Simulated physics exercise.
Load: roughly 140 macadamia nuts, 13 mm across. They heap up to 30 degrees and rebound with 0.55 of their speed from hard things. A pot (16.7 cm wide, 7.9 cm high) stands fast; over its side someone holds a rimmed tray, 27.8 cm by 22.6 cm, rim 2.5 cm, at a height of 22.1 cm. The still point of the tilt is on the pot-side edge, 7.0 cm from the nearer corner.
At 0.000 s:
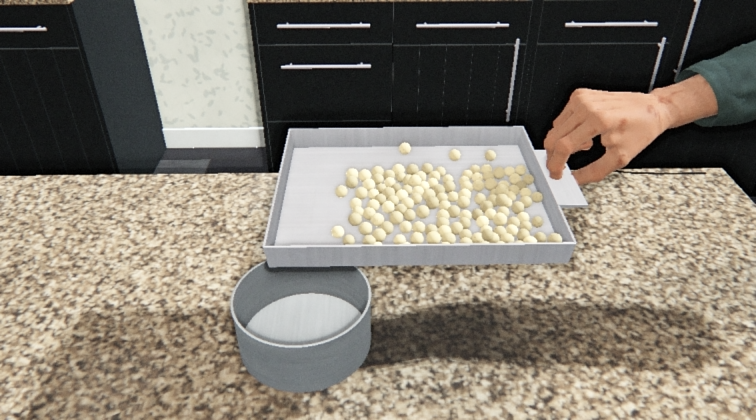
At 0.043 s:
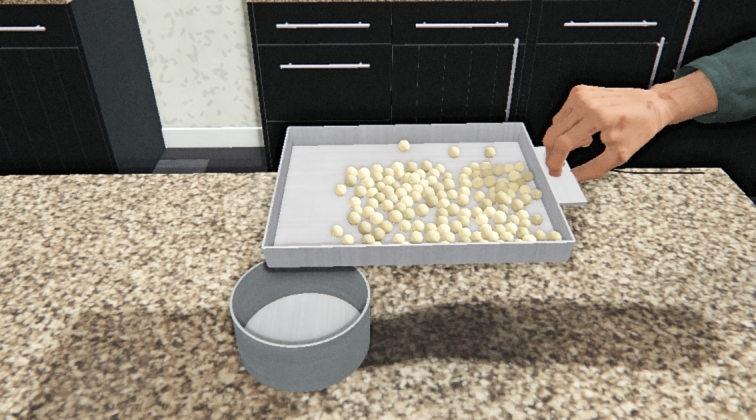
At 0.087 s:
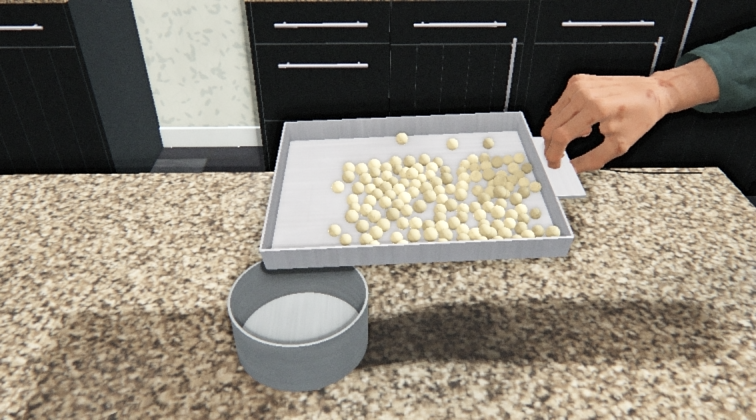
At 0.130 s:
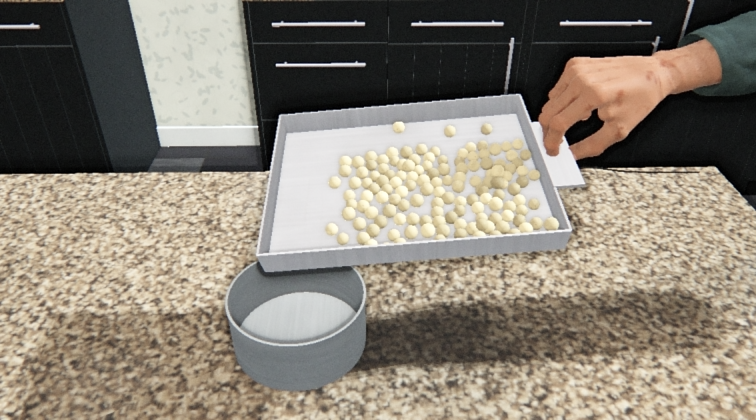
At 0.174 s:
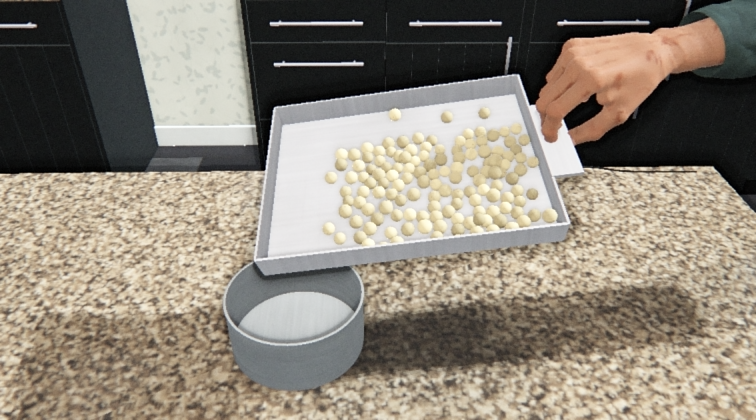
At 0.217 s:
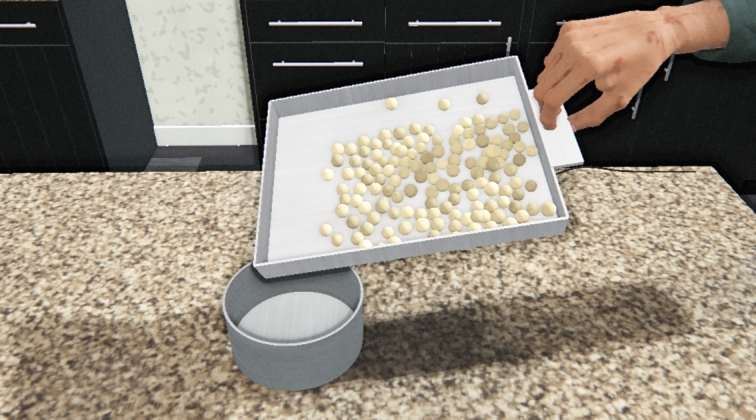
We see a hand holding a shallow rimmed tray of small round cream-coloured pieces above a grey pot on a speckled counter, then steadily raising its right and far sides, tilting it toward the left front corner.
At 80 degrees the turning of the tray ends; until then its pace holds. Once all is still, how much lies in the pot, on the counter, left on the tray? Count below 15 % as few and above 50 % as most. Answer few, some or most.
Pot: Few, counter: Most, tray: Some.
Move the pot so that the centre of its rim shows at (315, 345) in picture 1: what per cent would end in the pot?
Some 45 per cent.
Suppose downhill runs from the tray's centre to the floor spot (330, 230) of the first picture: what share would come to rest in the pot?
About 0 per cent.
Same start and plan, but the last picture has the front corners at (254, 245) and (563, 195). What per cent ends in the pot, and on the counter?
Pot 0, counter 5.
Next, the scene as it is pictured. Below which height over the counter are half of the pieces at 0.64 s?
About 26 cm.
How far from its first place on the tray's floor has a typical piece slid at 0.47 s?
Roughly 6 cm.
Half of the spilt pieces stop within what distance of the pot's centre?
Roughly 20 cm.
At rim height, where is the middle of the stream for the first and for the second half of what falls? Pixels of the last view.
First near (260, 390), later near (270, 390).
Then, at 0.47 s, tilt 50 degrees; the tray holds 100 %, the pot 0 %.
Then, at 0.64 s, tilt 70 degrees; the tray holds 100 %, the pot 0 %.
After 0.93 s, tilt 80 degrees; the tray holds 80 %, the pot 0 %.
In the end, at 2.5 s, pot 0 %, counter 70 %, tray 30 %.
